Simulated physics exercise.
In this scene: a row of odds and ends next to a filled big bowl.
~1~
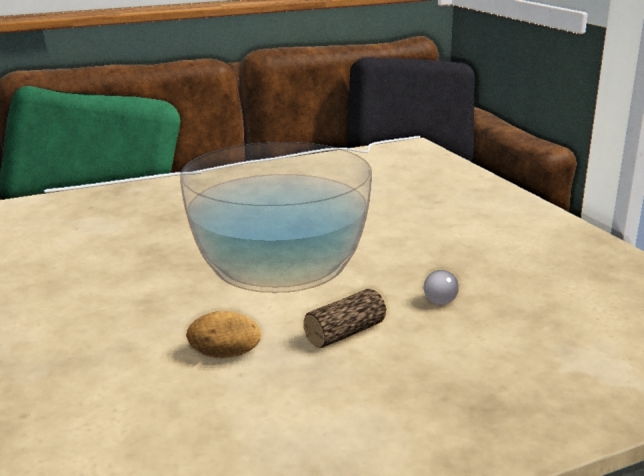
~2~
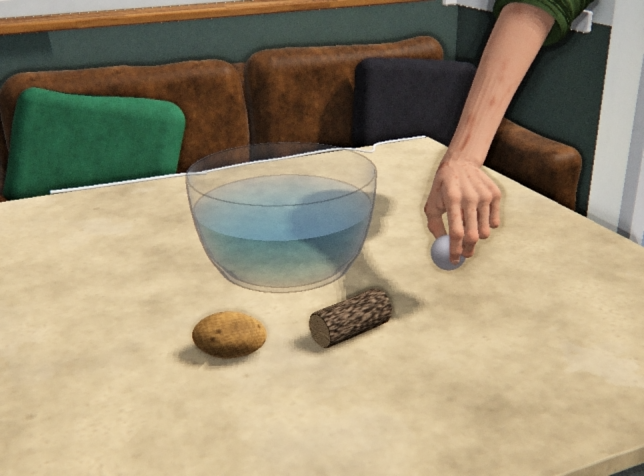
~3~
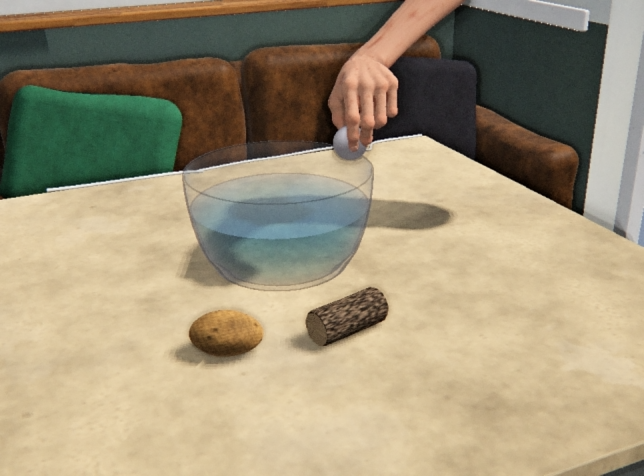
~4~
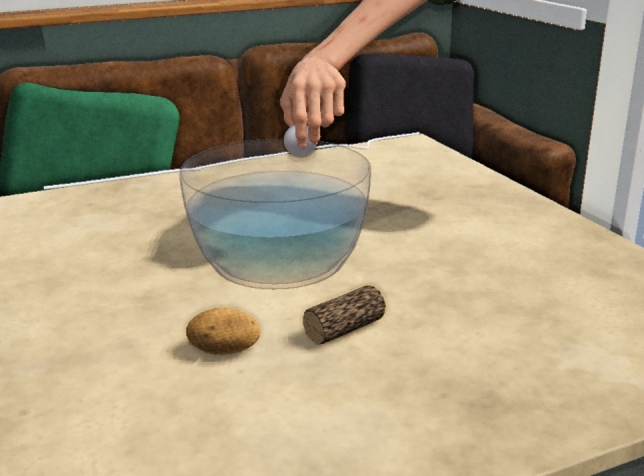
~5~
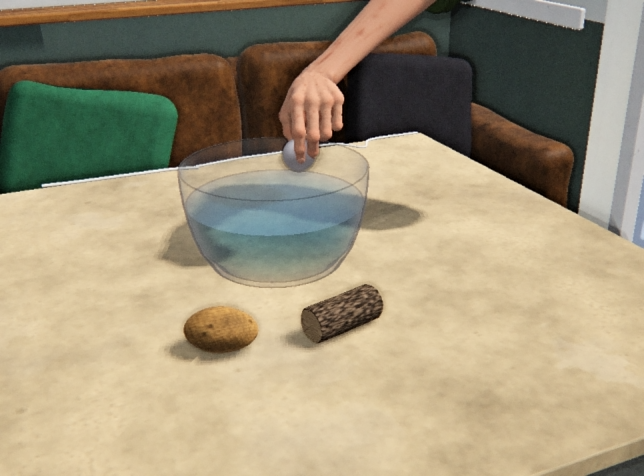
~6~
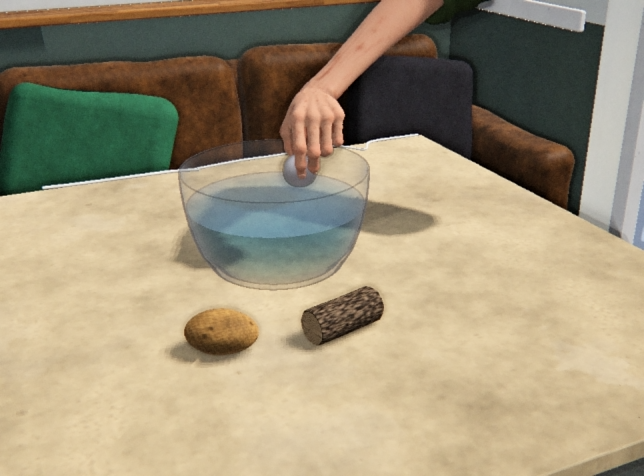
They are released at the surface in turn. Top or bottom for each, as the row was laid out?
Well, from the left it falls to the base, then remains up, then falls to the base.
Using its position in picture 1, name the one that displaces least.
That would be the piece at the far right.
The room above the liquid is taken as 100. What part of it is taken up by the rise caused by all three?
About 12 in a hundred.
Next, the steel ball sinks.
After that, the piece of branch rides on the surface.
Finally, the potato sinks; afloat, piece of branch.
